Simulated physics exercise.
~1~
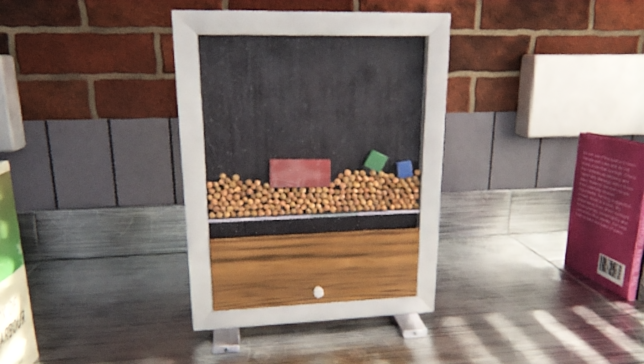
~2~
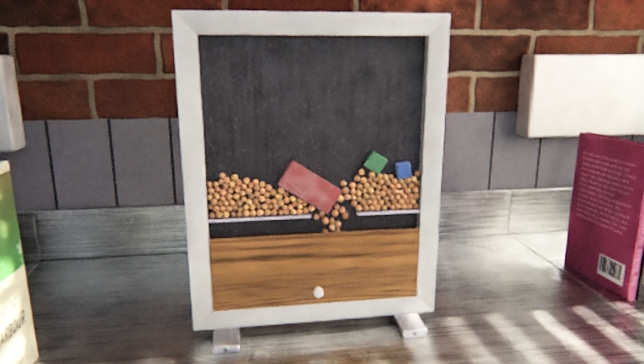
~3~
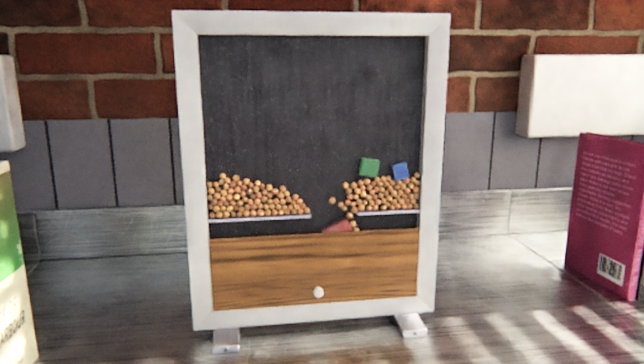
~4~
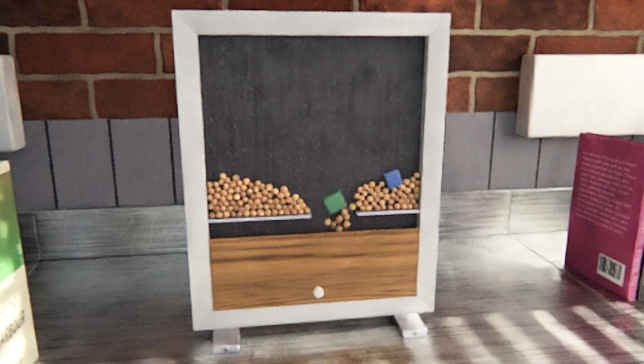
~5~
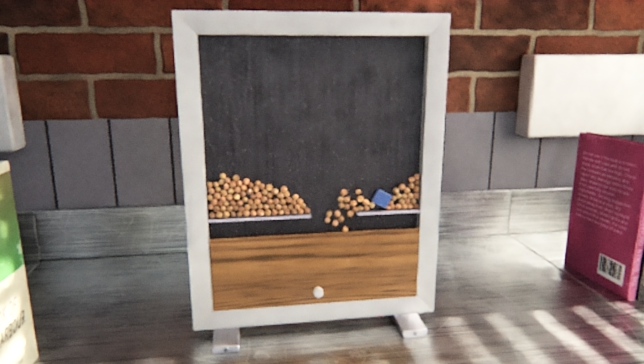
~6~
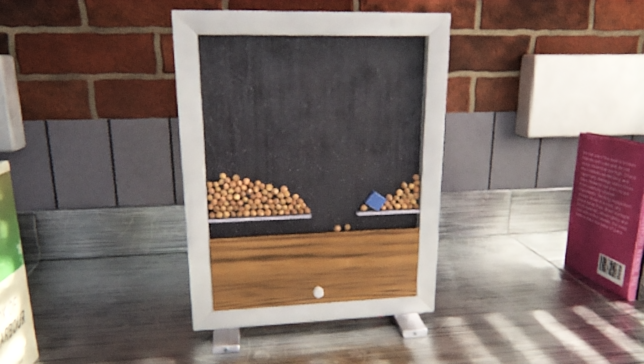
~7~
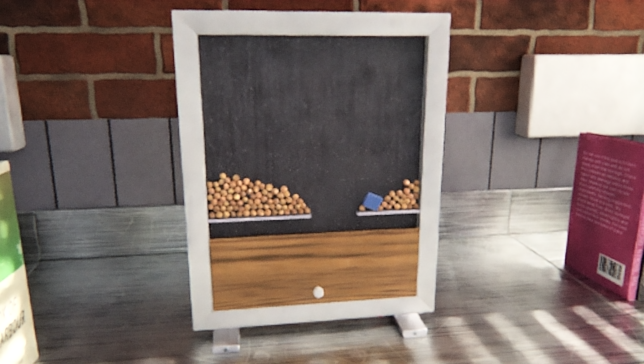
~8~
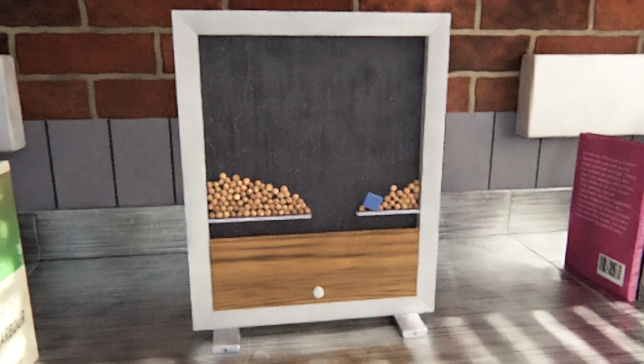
The clip opens on a clear-faced, white-framed dispenser on a counter, holding a layer of wooden beads with a red block, a green block and a blue block resting among them. A gap appears in the floor, and beads start pouring through as the red block tips down to the right. The red block drops through the gap, and the green block slides left and follows it. More beads spill from the right side while the blue block slides down and left. The flow stops, leaving the blue block tilted on the right ledge beside a few beads, with a larger heap on the left.
